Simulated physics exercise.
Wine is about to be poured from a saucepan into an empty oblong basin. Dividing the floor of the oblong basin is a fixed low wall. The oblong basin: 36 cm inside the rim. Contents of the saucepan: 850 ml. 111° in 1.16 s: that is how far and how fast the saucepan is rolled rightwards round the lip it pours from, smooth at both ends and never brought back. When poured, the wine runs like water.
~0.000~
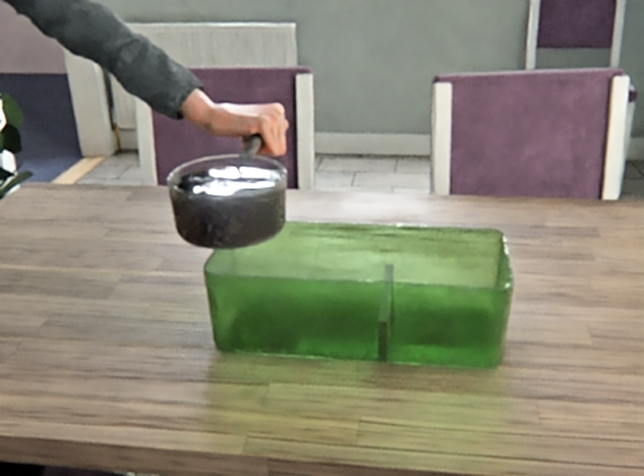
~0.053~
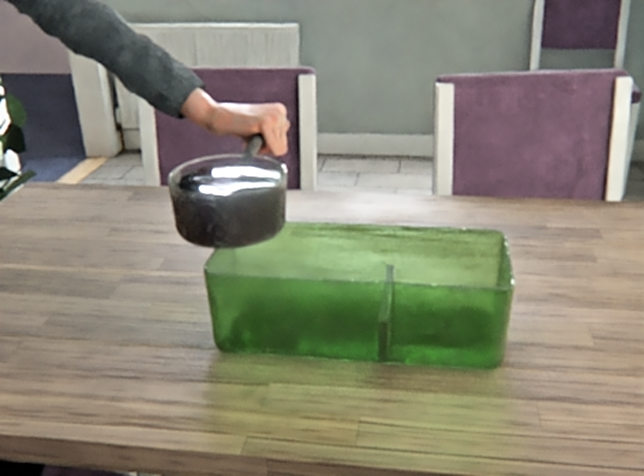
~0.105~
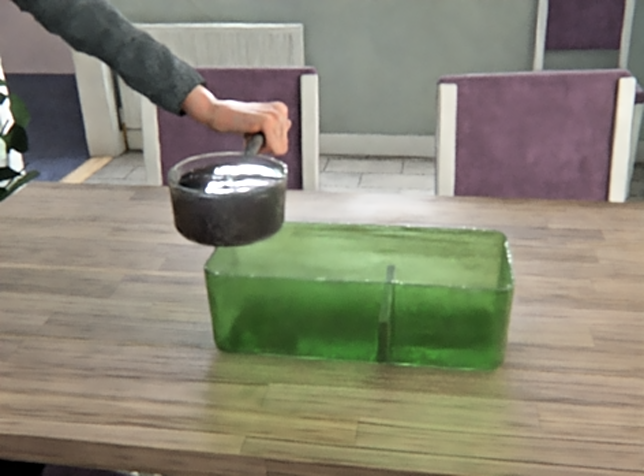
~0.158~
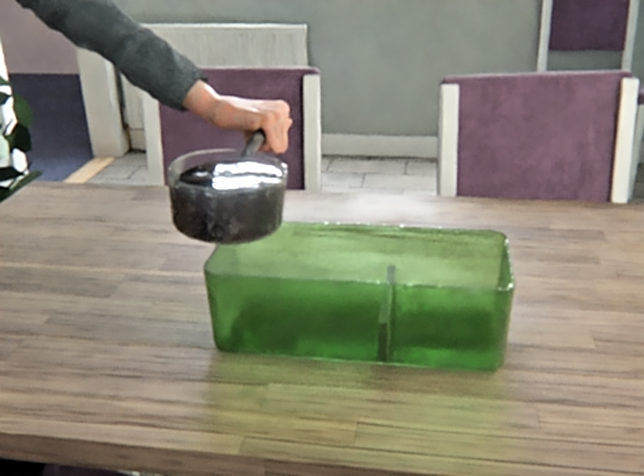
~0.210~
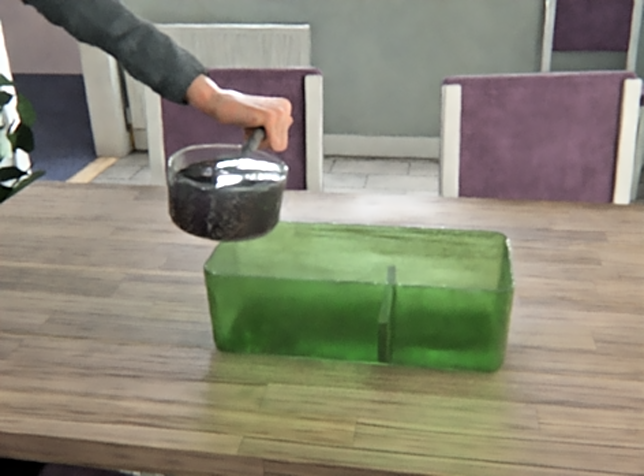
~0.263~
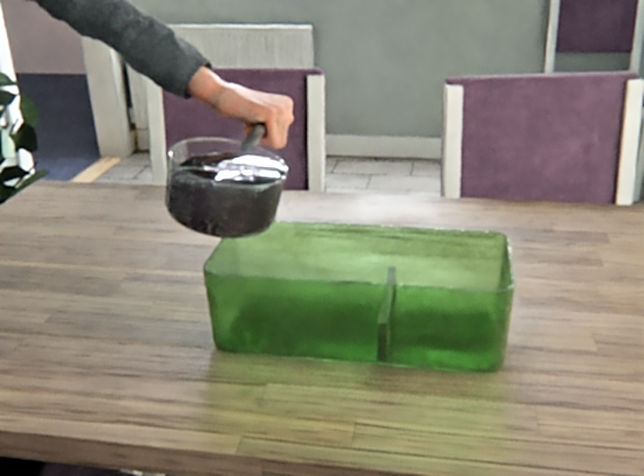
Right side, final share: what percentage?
13 per cent.
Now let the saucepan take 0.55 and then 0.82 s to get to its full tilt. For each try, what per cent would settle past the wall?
It comes to 25 per cent, and then 25 per cent.
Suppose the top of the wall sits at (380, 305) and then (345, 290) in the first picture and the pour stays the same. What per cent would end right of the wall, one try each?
Respectively 35 and 85 %.
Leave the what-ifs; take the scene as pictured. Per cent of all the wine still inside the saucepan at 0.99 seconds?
6 per cent or thereabouts.
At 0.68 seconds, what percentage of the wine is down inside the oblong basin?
Roughly 16 percent of it.
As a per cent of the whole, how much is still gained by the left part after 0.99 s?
It comes to about 16 per cent.
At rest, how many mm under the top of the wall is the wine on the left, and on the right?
I'd say some 32 mm on the left and some 50 mm on the right.
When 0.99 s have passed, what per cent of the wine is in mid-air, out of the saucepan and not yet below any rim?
About 10 percent.
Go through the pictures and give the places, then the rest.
Tilt 0°; pouring edge (284, 177); surface from (176, 180) to (283, 183); the oblong basin's rim runs from (218, 246) to (508, 258); the wall's top is at (387, 291), in the first frame.
Tilt 1°; pouring edge (284, 177); surface from (177, 180) to (284, 182), in the second frame.
Tilt 2°; pouring edge (284, 177); surface from (177, 178) to (283, 180), in the third frame.
Tilt 5°; pouring edge (284, 177); surface from (177, 175) to (283, 178), in the fourth frame.
Tilt 9°; pouring edge (284, 177); surface from (176, 171) to (284, 175), in the fifth frame.
Tilt 13°; pouring edge (284, 177); surface from (175, 166) to (284, 172), in the sixth frame.
After 0.68 s the tilt is 71° and 51 per cent is still to pour, 16 is left of the wall and 0 right of it.
After 0.99 s the tilt is 105° and 6 per cent is still to pour, 71 is left of the wall and 12 right of it.
After 1.31 s the tilt is 111° and 0 per cent is still to pour, 87 is left of the wall and 12 right of it.
After 1.66 s the tilt is 111° and 0 per cent is still to pour, 87 is left of the wall and 13 right of it.
In the end 87 per cent lies left of the wall, 13 right of it and 1 outside.
